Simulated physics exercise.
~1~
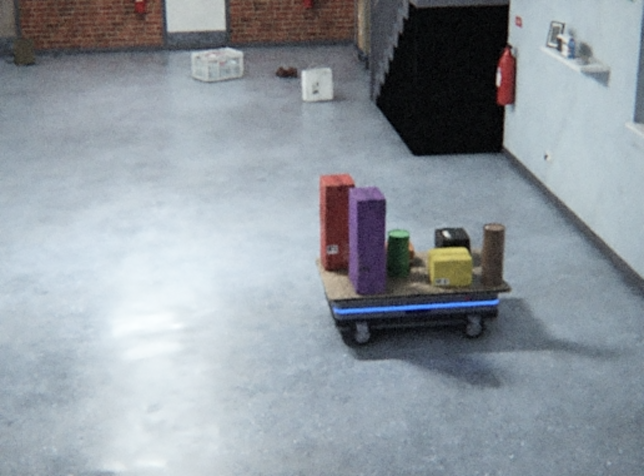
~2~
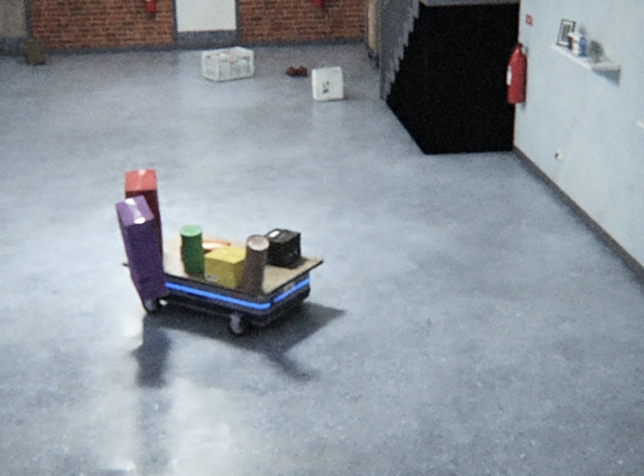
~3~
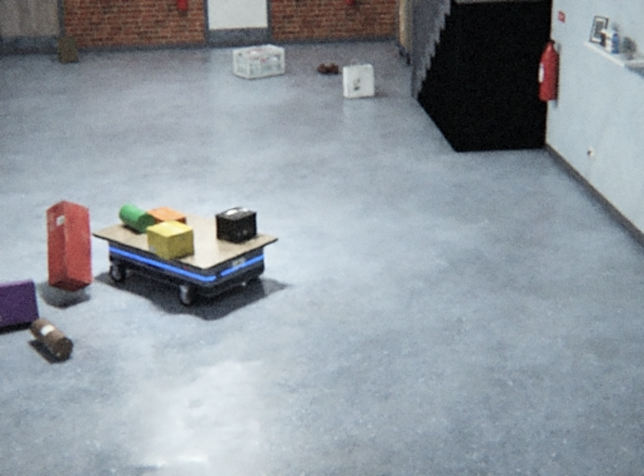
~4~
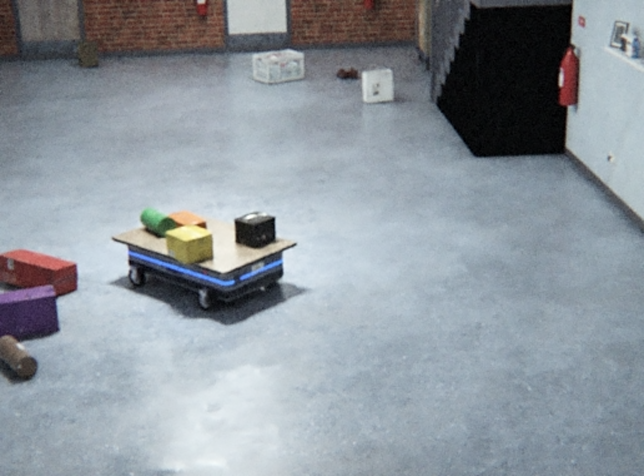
A low robot cart turning across a workshop floor and stopping as red and purple boxes and a brown canister topple off.
